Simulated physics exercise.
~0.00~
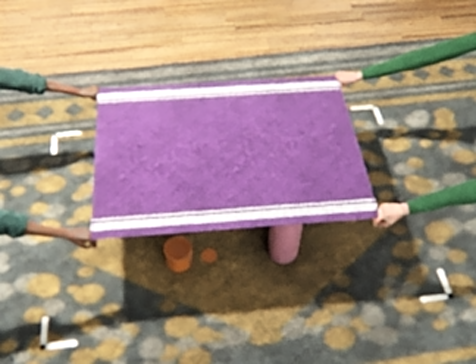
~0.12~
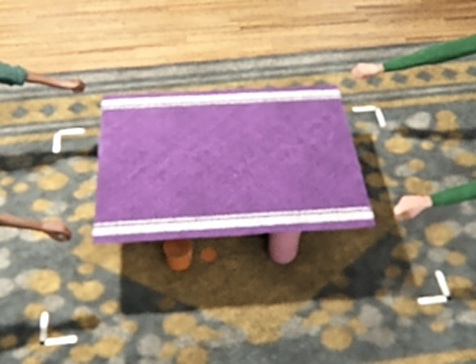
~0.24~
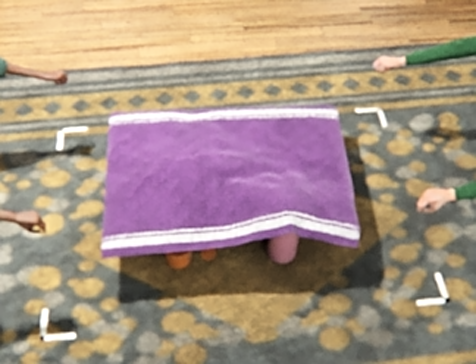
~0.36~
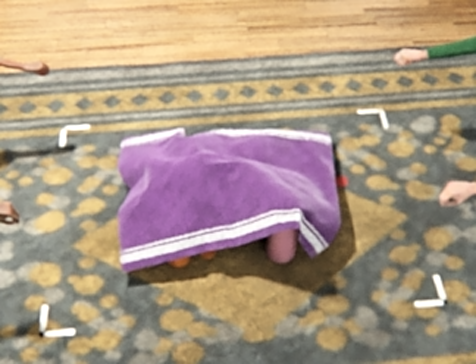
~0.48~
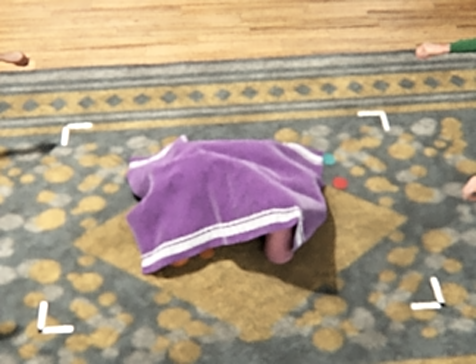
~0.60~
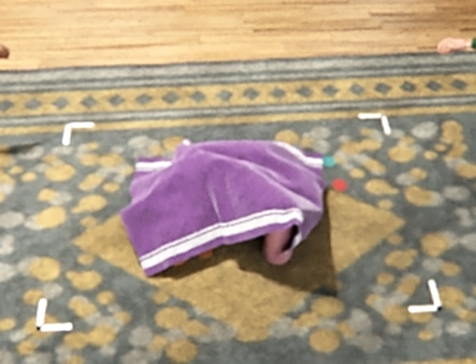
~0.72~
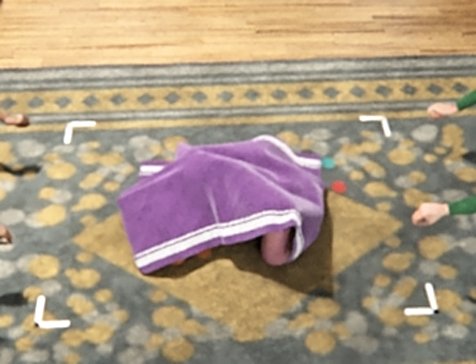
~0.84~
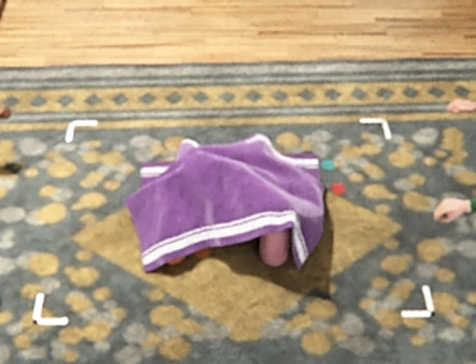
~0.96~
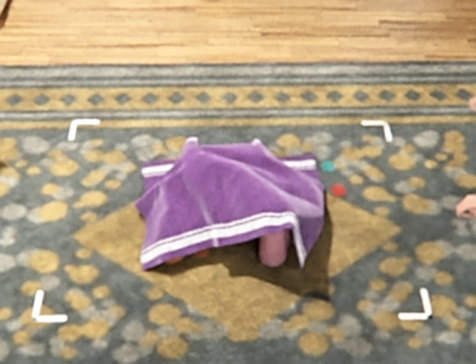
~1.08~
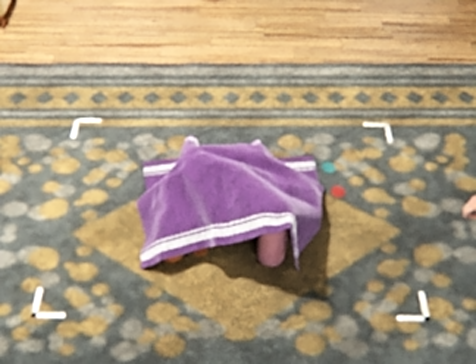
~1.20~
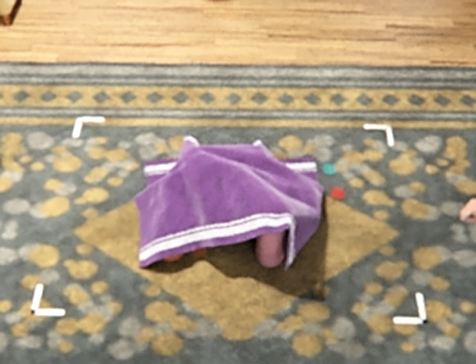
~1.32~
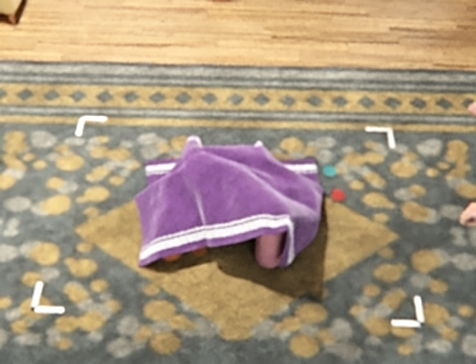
A purple blanket, released by four hands, drops and drapes over upright objects on patterned carpet.
